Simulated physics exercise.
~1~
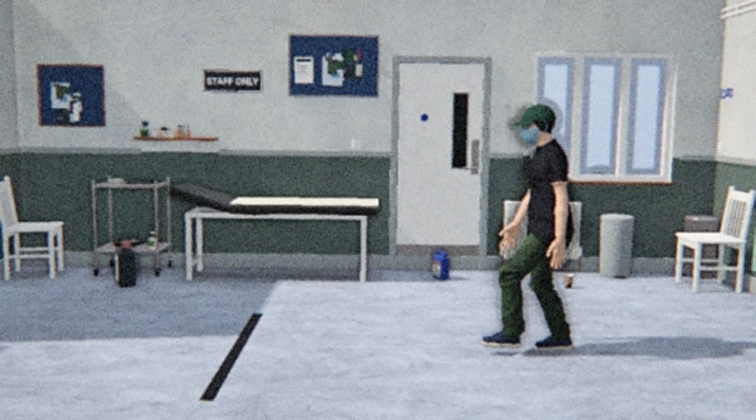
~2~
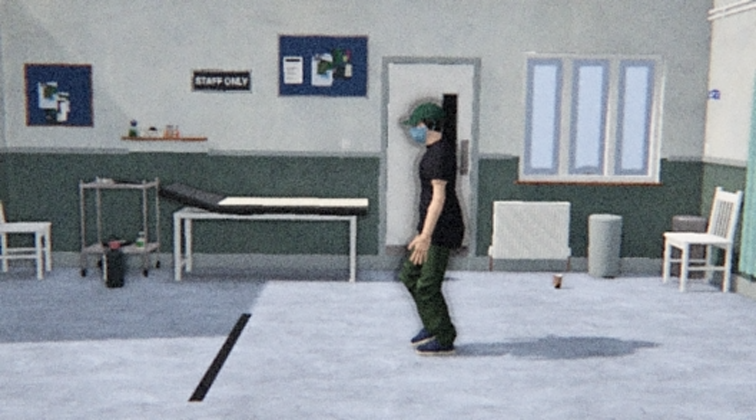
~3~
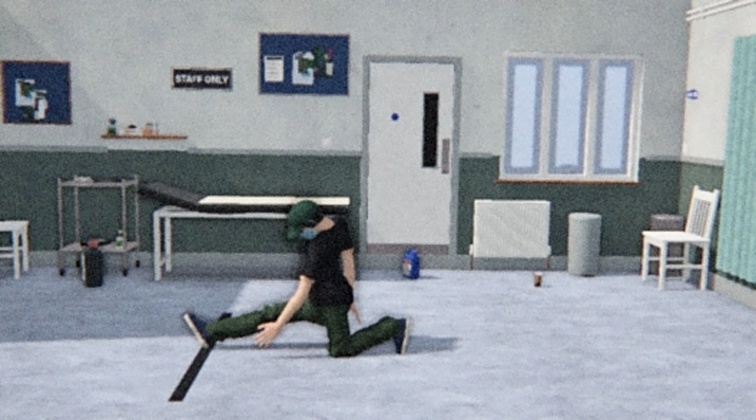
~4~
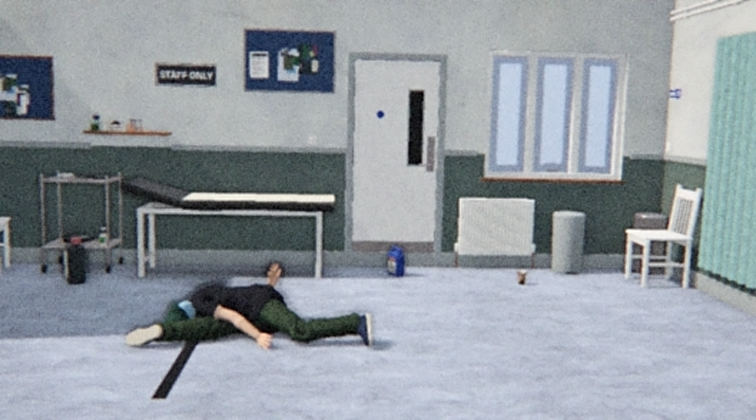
The footage shows a masked person in a green cap, black top and green trousers walking left through a clinic-like room toward a black floor strip, then dropping into a wide split and ending sprawled low on the floor, with one leg extended across the strip.
